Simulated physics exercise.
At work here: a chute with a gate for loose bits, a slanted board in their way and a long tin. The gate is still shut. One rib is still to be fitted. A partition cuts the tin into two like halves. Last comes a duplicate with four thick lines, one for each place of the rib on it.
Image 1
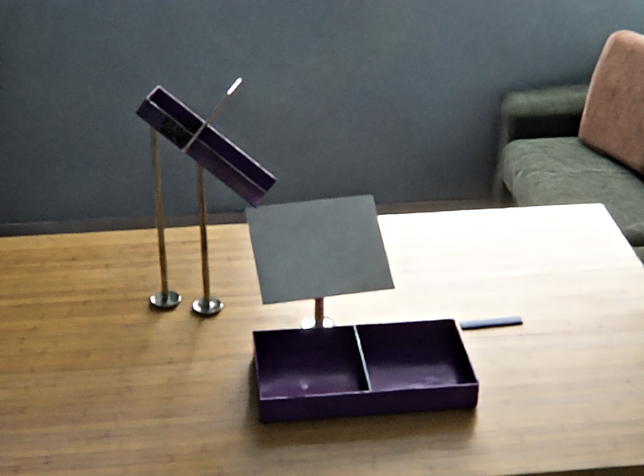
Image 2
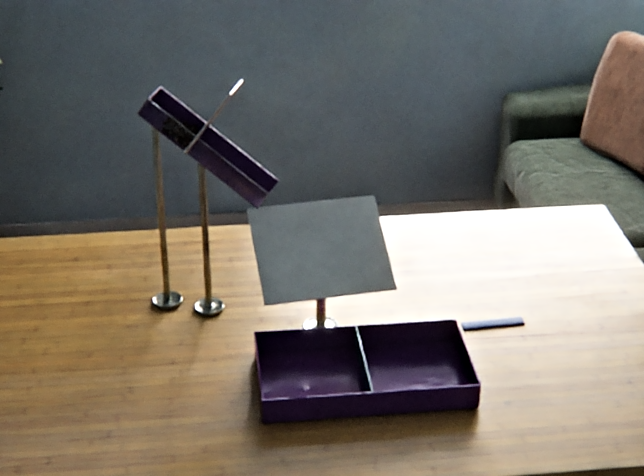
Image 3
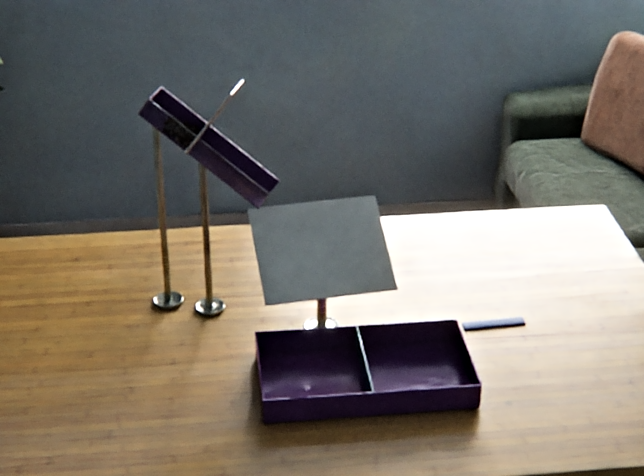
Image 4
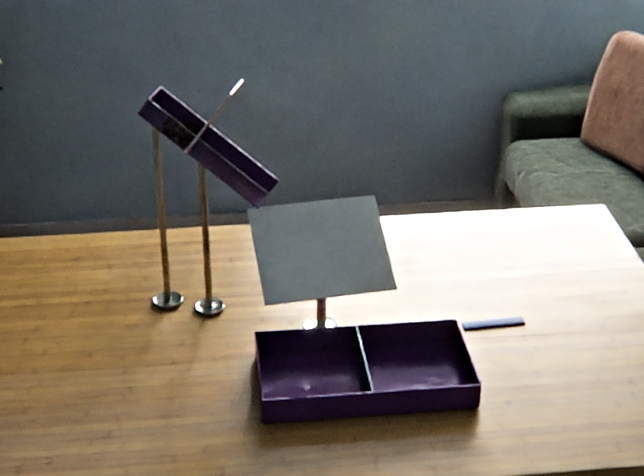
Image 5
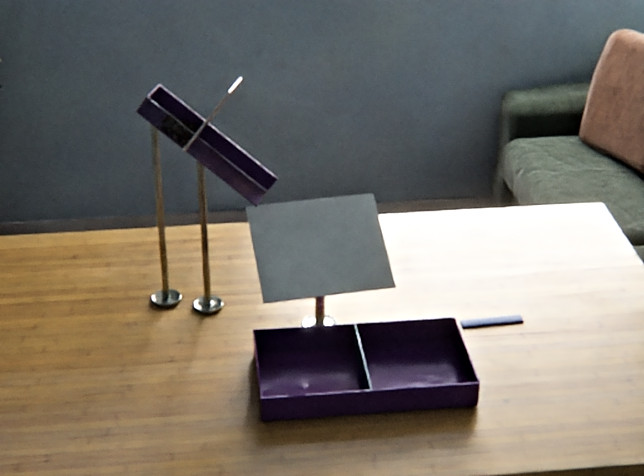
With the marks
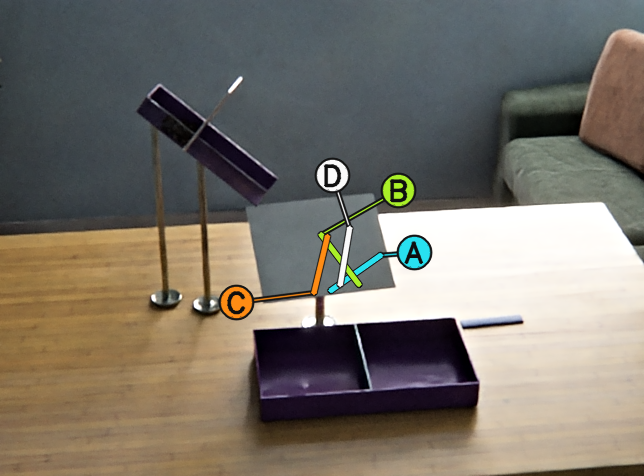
On a wooden table near a green sofa, a raised purple chute stood on two thin posts above a slanted dark board and a divided purple tin, and nothing moved beyond a slight shake of the view.
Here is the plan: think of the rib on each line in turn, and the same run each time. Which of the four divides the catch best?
Best: B.
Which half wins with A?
The left half.
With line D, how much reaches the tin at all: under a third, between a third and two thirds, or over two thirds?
It is over two thirds.
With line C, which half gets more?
More lands on the left.
On the marked copy, line A from (380, 255) to (330, 290); line B from (321, 234) to (359, 284); line C from (327, 236) to (313, 292); line D from (349, 228) to (340, 284).
With A, of what is caught, nearly all in the left half, a stray few in the right.
With B, of what is caught, about a third in the left half, about two thirds in the right.
With C, of what is caught, most in the left half, a small part in the right.
With D, of what is caught, nearly all in the left half, a stray few in the right.
